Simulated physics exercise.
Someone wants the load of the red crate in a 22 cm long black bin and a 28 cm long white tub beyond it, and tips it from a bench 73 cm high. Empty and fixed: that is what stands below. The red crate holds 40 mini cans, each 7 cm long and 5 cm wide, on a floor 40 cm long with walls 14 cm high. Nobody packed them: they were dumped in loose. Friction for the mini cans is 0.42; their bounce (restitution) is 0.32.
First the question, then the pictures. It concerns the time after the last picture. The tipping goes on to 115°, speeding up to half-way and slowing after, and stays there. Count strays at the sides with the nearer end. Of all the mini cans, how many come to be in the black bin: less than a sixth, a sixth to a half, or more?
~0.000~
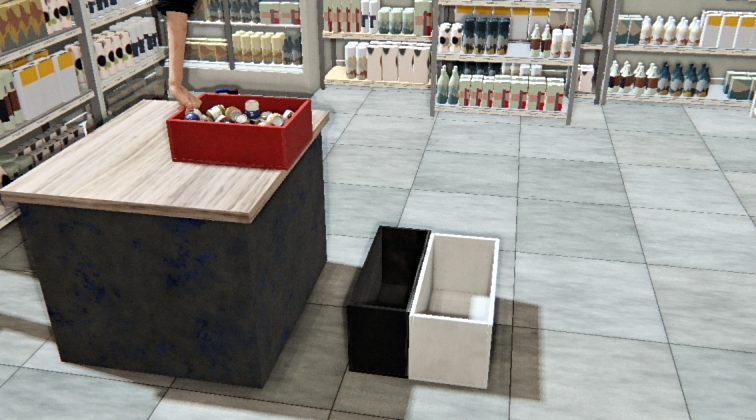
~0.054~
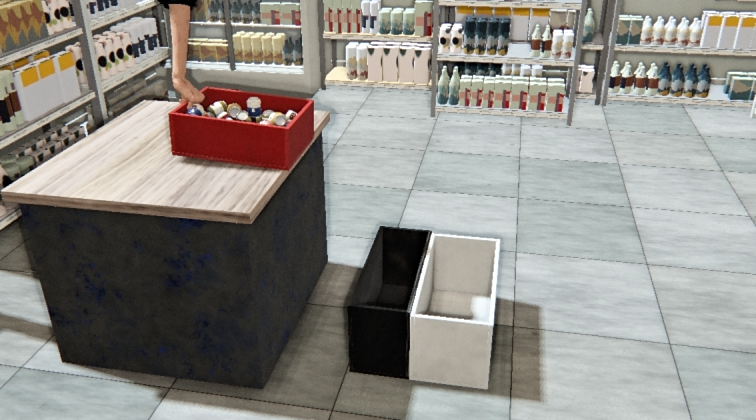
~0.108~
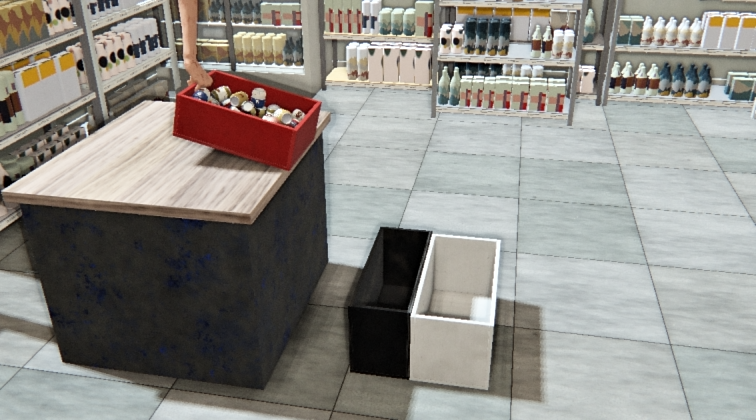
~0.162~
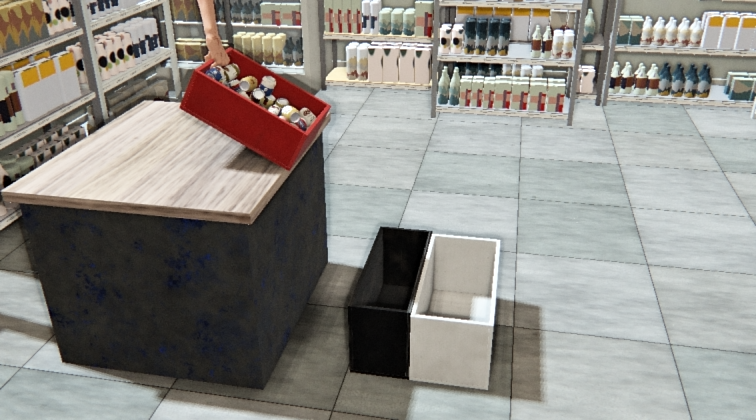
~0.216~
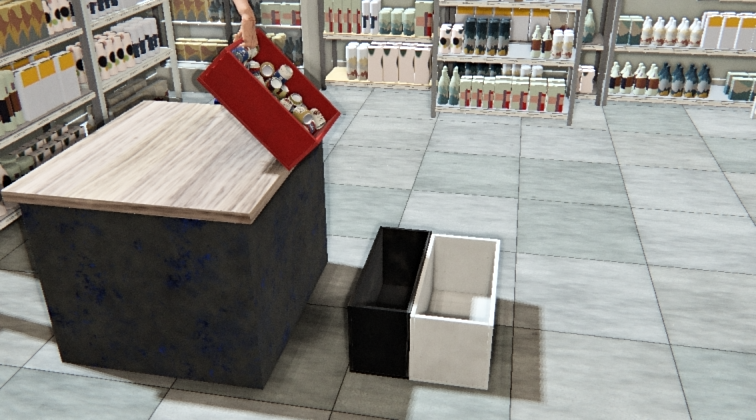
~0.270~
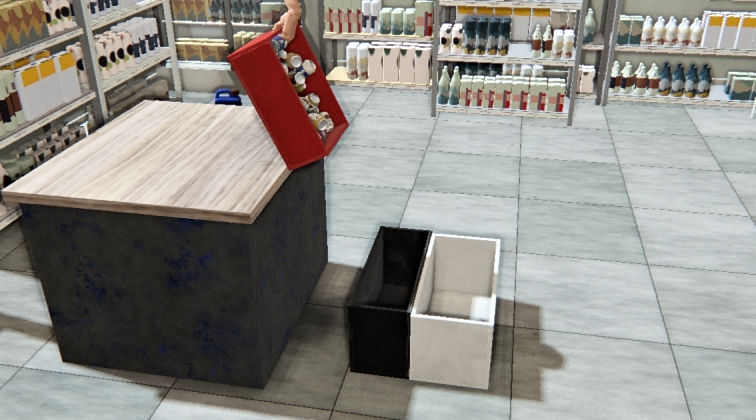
The tally hits a sixth but does not pass half.
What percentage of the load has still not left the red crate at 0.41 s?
It comes to near 90 percent of it.
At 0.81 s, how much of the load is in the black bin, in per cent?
Roughly 30 percent.
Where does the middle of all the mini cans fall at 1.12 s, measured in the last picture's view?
Look around pixel (457, 326).
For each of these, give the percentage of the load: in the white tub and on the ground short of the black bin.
I'd put it at about 30 percent, then about 0 percent.
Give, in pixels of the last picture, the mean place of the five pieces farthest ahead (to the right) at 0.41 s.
I'd put them at about (373, 76).
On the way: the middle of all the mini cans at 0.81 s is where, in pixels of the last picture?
Around (463, 319).
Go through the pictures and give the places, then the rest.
In the first frame (we follow the rim corner now nearest the camera), red crate at (282, 127); black bin at (406, 310); tilt 0°; nothing out yet.
The second frame shows red crate at (285, 128); tilt 4°.
The third frame shows red crate at (294, 129); tilt 14°.
The fourth frame shows red crate at (305, 133); tilt 28°.
The fifth frame shows red crate at (316, 140); tilt 46°.
The sixth frame shows red crate at (327, 152); black bin at (407, 311); tilt 64°; nothing out yet.
After 0.41 s, tilt 105°; 37 still in the red crate and 3 in the air.
After 0.58 s, tilt 115°; 4 still in the red crate and 36 in the air.
After 0.81 s, tilt 115°; 11 in the black bin, 10 in the white tub, 11 on the ground beyond the white tub and 8 in the air.
When it is over (at 1.12 s), 15 in the black bin, 11 in the white tub and 14 on the ground beyond the white tub. Asked share, 15 of 40, 38 per cent.
